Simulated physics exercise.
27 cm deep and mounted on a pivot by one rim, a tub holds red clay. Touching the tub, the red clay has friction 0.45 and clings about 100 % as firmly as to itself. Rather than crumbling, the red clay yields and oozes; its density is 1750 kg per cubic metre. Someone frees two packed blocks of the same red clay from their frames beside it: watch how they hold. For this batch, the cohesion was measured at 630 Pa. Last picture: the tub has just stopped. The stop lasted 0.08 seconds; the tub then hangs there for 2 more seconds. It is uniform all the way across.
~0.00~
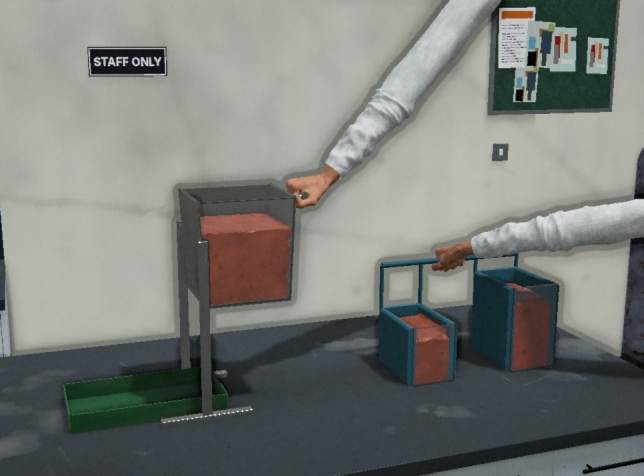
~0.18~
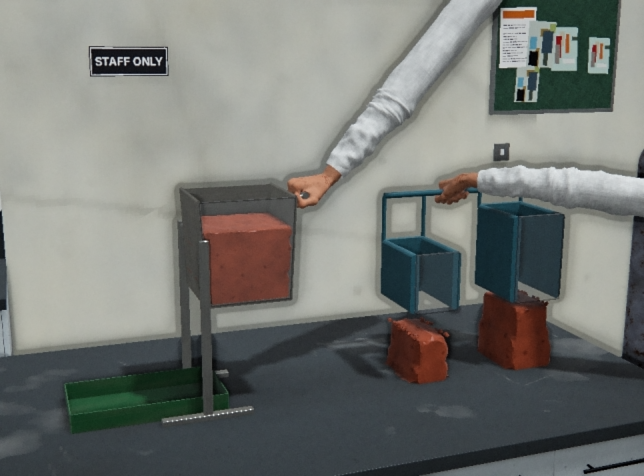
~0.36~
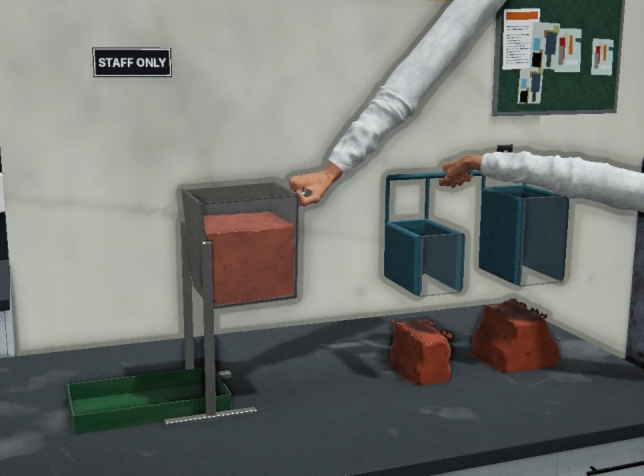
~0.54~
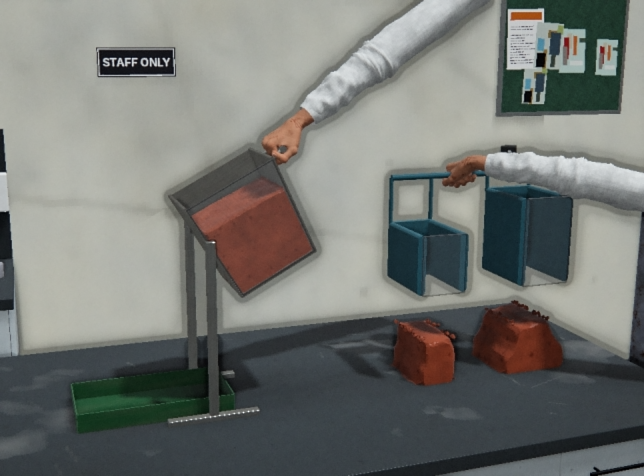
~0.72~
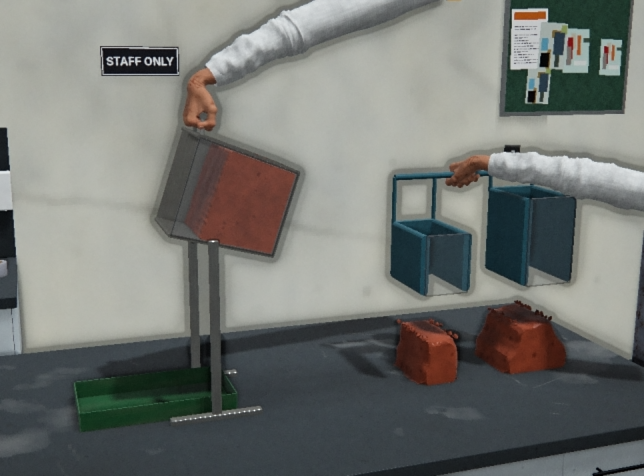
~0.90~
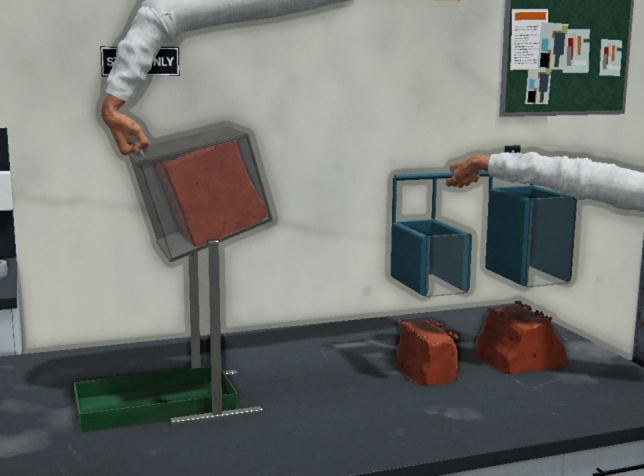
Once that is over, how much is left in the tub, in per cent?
38 %.
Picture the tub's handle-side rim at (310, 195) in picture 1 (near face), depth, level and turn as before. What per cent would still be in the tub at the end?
The tub would end up holding some 30 % of it.
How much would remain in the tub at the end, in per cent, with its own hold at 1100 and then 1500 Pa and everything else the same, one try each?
Respectively, close to 40 % and close to 45 %.
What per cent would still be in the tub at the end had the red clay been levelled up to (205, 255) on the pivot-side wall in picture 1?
I'd say close to 45 % stays in the tub.
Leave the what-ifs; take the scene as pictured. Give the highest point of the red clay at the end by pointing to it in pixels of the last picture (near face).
Somewhere near (225, 203) in the last view.
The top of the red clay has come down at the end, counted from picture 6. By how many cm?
15 cm.
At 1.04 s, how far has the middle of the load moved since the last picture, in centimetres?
The distance comes to some 8 cm.
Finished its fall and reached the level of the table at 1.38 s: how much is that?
50 %.
By 1.04 s, the tub is at 106 degrees and holds 88 %.
By 1.21 s, the tub is at 106 degrees and holds 43 %.
By 1.38 s, the tub is at 106 degrees and holds 39 %.
By 1.55 s, the tub is at 106 degrees and holds 38 %.
By 2.90 s, at the end, the tub is at 106 degrees and holds 38 %.
